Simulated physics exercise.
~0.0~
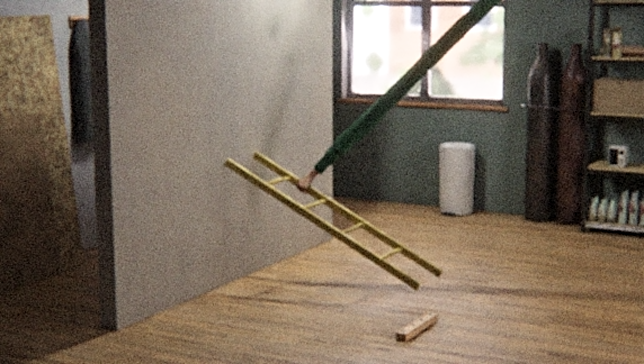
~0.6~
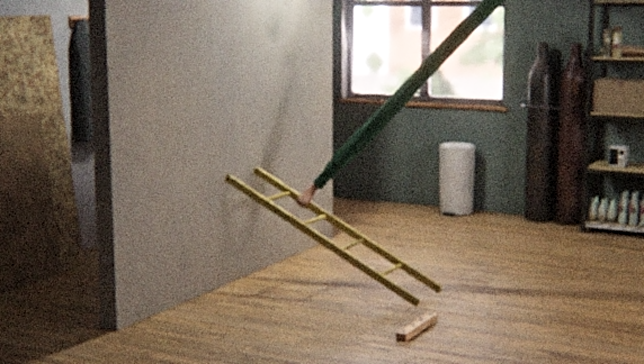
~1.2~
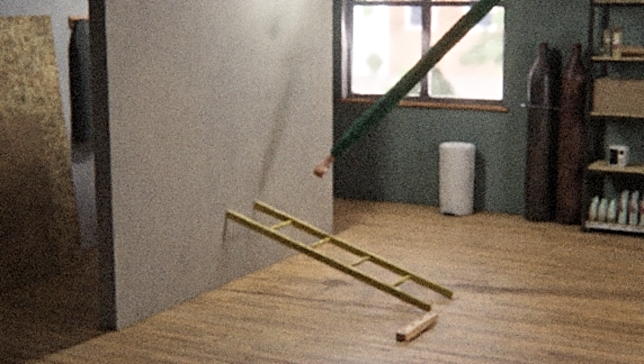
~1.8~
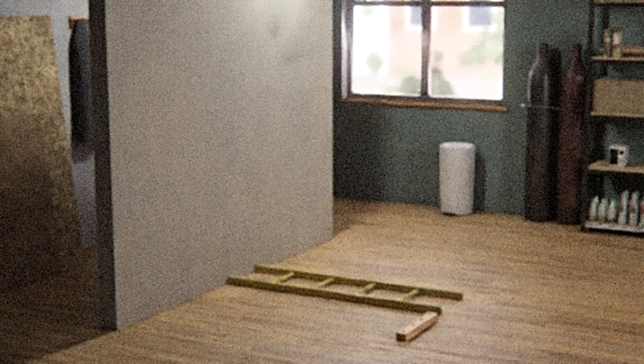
A yellow ladder, held by a hand at the end of a long green sleeve, tilts toward a pale grey wall in a room with a wooden floor, where a small wooden batten lies nearby. The hand lowers the ladder until its feet come down close to the batten. Then the hand lets go and draws back, and the ladder sinks lower, its feet sliding out to the right as its top drops along the wall. It ends lying flat on the floor, its feet just behind the batten, which has not moved.
